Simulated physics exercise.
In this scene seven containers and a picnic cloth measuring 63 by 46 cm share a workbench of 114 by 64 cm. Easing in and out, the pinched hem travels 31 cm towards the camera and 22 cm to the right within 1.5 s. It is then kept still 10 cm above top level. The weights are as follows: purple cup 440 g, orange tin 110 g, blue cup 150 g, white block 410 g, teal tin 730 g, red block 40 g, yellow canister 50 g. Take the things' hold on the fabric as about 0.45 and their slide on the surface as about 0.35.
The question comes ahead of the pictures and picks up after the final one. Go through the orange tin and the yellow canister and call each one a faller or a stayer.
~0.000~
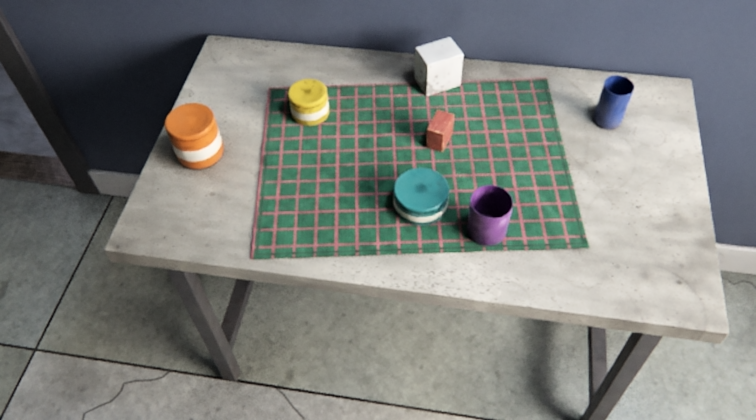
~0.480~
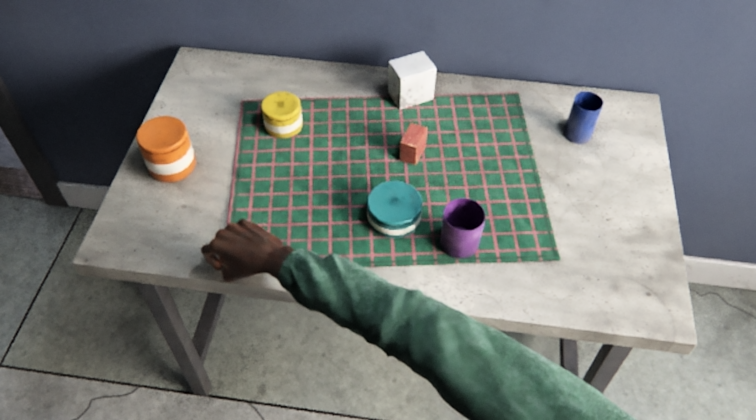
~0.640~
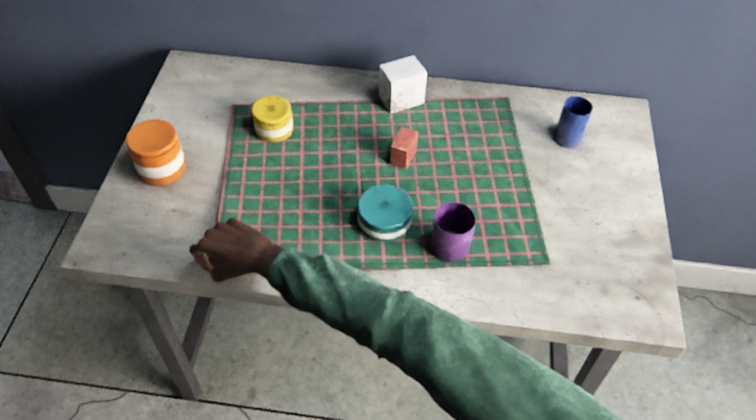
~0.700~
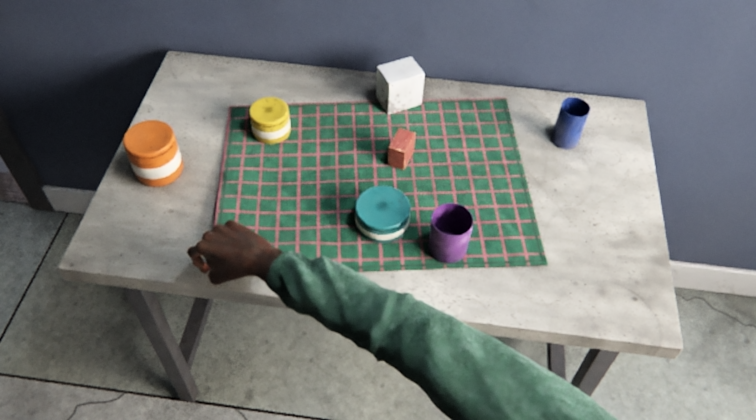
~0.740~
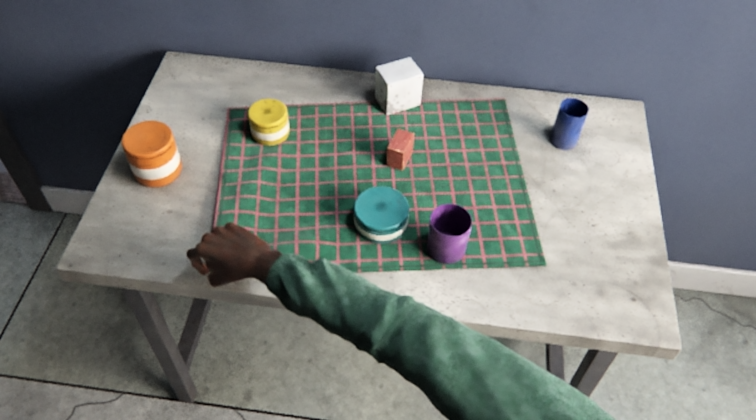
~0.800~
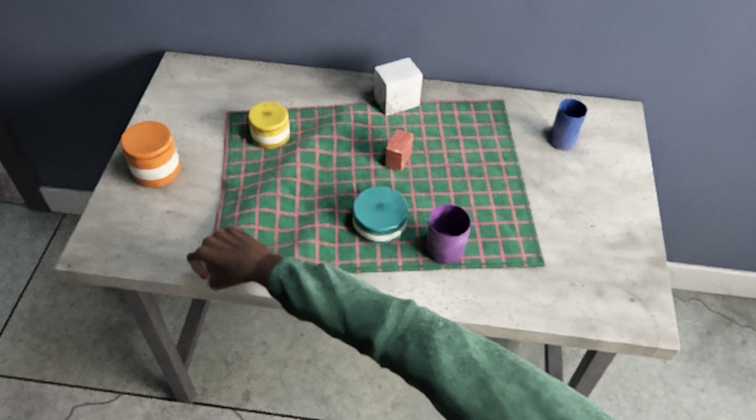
Orange tin: Stayer. Yellow canister: Faller.
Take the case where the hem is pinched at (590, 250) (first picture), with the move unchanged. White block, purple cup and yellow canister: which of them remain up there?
Outcome: White block keeps its place; purple cup leaves the top; yellow canister keeps its place.
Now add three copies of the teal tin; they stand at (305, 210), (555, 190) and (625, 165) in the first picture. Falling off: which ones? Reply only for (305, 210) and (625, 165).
The first one tips off, and the other survives on top.
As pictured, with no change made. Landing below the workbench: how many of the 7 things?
That works out to 4 of them.
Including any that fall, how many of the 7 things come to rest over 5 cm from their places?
All told, 4.
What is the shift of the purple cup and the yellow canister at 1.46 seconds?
The purple cup is about 0 cm off and the yellow canister about 25 cm.
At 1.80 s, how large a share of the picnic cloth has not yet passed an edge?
I'd say close to 70 per cent of it.
By 1.1 s, 95 % of the picnic cloth is still over the top; yellow canister 10 cm off its start, red block 3 cm off its start, teal tin 3 cm off its start.
By 1.5 s, 90 % of the picnic cloth is still over the top; yellow canister 24 cm off its start, red block 11 cm off its start, teal tin 8 cm off its start.
By 1.8 s, 70 % of the picnic cloth is still over the top; yellow canister 39 cm off its start at (201, 259), red block 23 cm off its start at (328, 207), teal tin 18 cm off its start at (360, 285).
By 2.1 s, 60 % of the picnic cloth is still over the top; yellow canister over the edge, red block 29 cm off its start, teal tin 23 cm off its start.
By 3.7 s, 0 % of the picnic cloth is still over the top; yellow canister over the edge, orange tin 0 cm off its start at (146, 138), red block over the edge, teal tin over the edge.
